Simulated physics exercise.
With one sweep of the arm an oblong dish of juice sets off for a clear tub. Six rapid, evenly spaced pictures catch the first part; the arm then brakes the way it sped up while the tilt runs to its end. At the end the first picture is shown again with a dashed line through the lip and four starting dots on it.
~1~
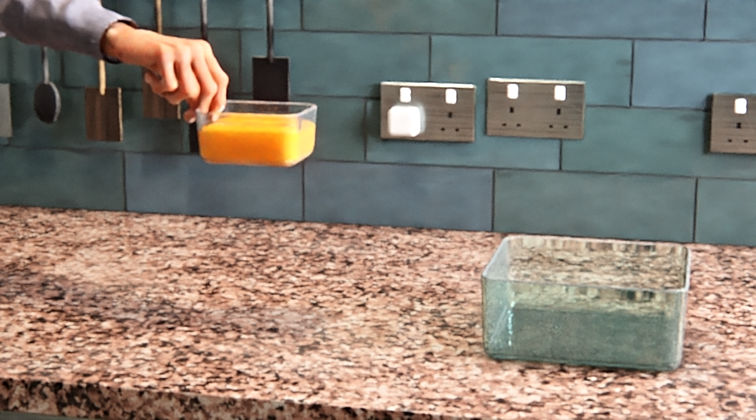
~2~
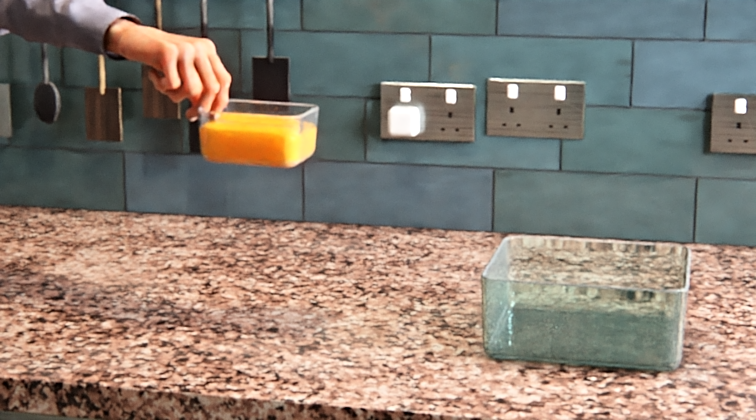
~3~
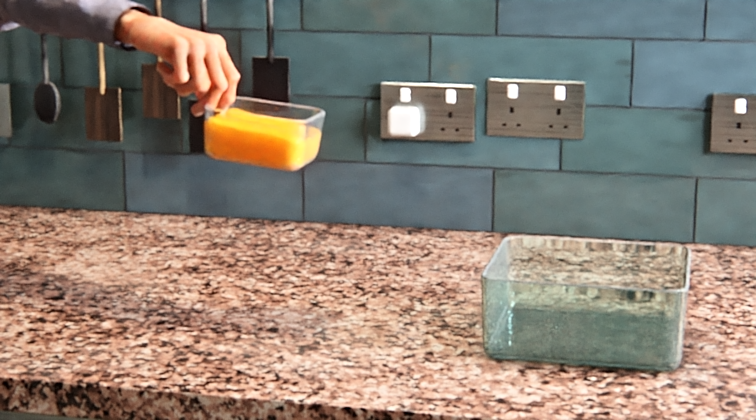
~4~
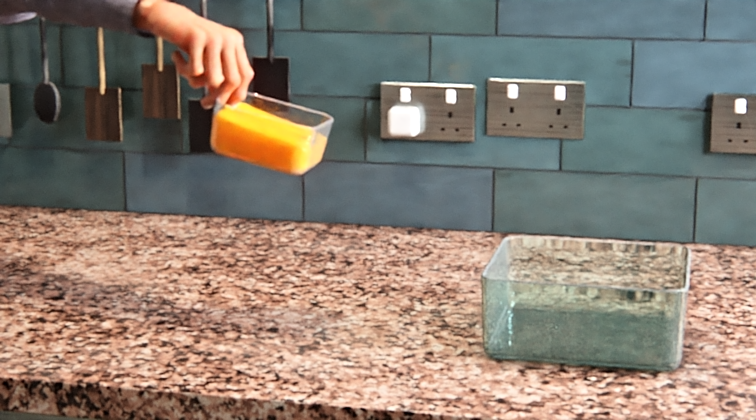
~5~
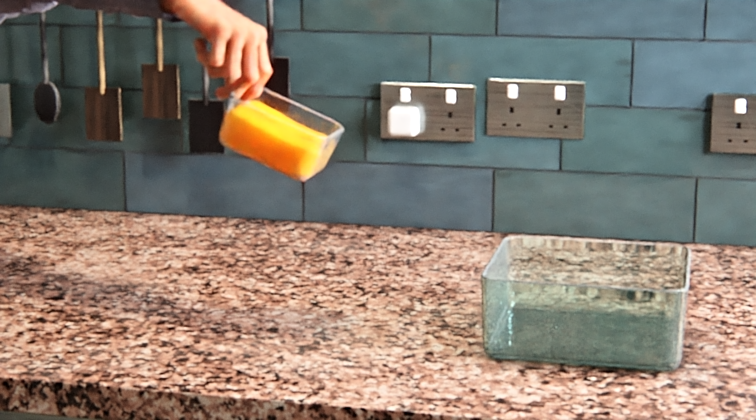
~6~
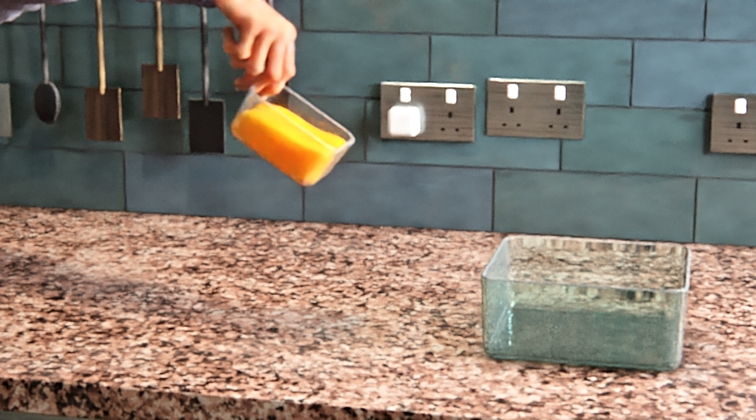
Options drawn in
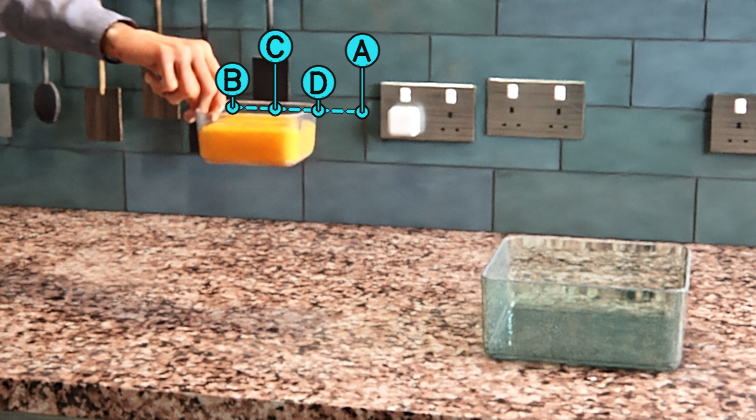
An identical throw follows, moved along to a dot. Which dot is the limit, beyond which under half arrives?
Go for A.
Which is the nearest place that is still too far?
It is D.
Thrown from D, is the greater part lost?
Yes.
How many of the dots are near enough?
One.
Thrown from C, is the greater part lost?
Yes, that goes wrong.
In cyan, A at (362, 112); B at (232, 107); C at (275, 108); D at (318, 110).
If A is chosen, about 83 % lands in the tub, 10 % falls short and 7 % goes beside or beyond.
If B is chosen, about 0 % lands in the tub, 100 % falls short.
If C is chosen, about 0 % lands in the tub, 100 % falls short.
If D is chosen, about 2 % lands in the tub, 95 % falls short and 3 % goes beside or beyond.
